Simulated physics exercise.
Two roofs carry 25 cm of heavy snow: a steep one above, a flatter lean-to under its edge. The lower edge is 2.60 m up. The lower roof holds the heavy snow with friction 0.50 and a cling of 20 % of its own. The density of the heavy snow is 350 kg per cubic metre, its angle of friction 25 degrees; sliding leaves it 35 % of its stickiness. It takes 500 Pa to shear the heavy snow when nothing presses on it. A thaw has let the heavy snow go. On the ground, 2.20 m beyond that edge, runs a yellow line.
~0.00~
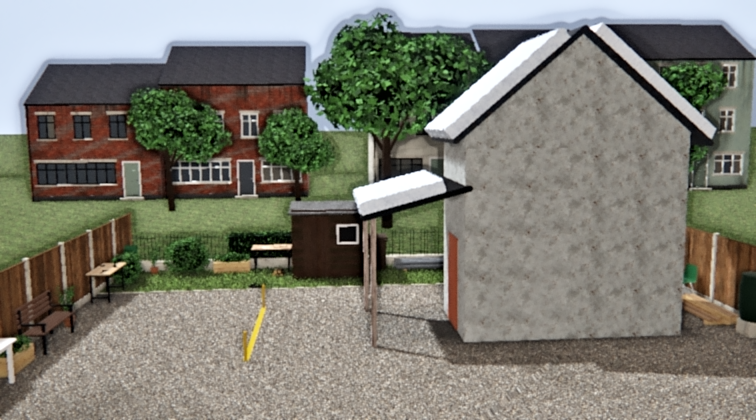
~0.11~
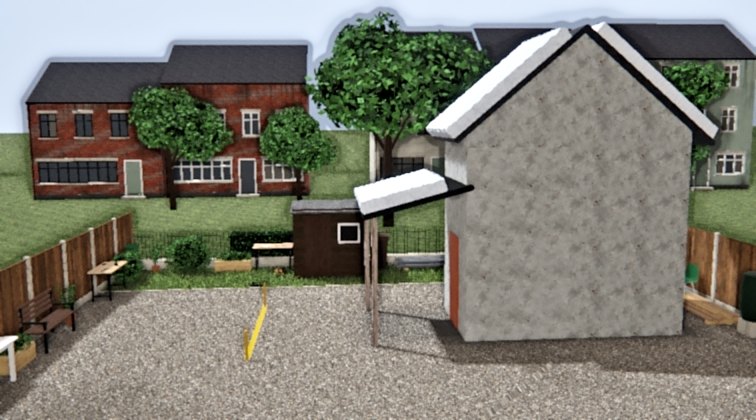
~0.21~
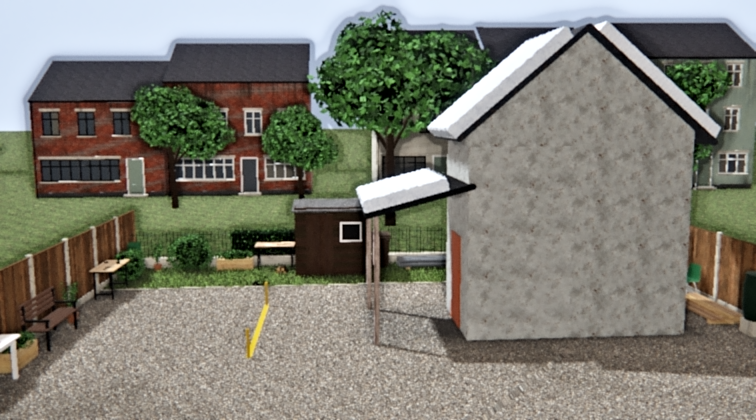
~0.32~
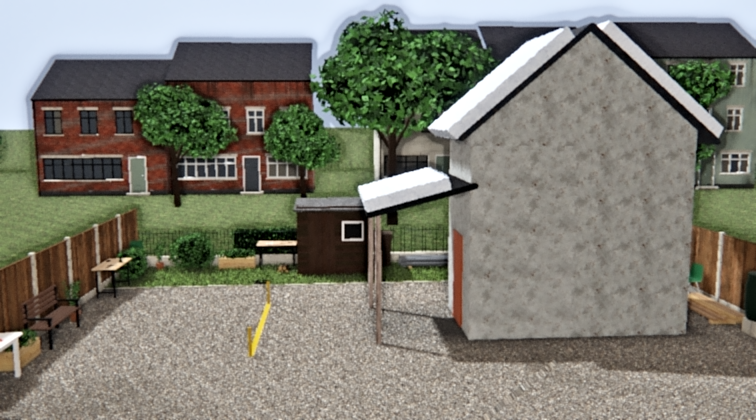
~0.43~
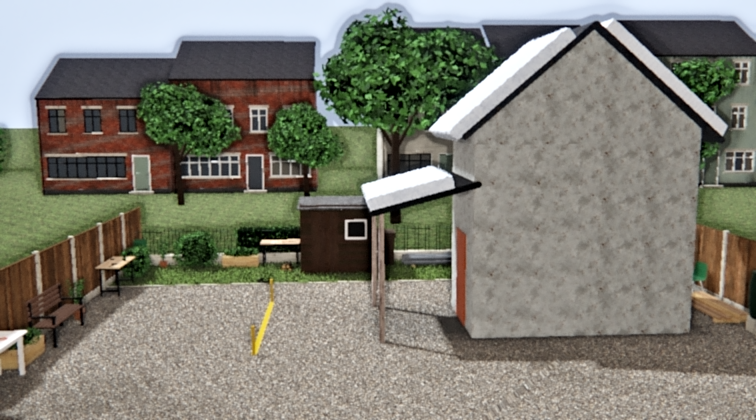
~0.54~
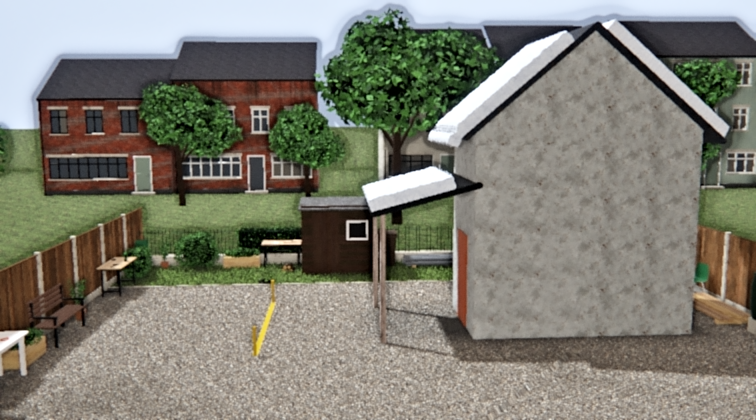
A grey house with thick white snow on its steep roof stood beside a small shed and a gravel yard with a yellow line, and the snow slid very slightly down the roof.
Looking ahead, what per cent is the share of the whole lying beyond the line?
Close to 2 per cent.
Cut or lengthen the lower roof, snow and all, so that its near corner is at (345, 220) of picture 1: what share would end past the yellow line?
Then about 0 %.
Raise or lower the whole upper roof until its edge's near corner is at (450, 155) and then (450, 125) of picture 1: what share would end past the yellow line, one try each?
In that order: 0 %, 12 %.
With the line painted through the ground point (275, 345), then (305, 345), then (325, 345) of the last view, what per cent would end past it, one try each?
In turn about 5 %, 14 %, 20 %.
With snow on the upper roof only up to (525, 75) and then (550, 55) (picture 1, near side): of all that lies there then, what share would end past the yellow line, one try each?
In turn about 0 %, 0 %.
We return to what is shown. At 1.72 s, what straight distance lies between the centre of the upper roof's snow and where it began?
Some 2.2 m.
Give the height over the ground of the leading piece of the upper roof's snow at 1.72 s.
Roughly 3.0 m.
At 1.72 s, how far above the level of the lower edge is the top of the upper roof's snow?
Some 2.0 m.
After 1.08 s, none is below the lower edge and 0 % is past the line.
After 1.72 s, none is below the lower edge and 0 % is past the line.
After 2.36 s, 3 % is below the lower edge and 0 % is past the line.
After 3.00 s, 36 % is below the lower edge and 0 % is past the line.
After 4.30 s, at the end, 41 % is below the lower edge and 2 % is past the line.
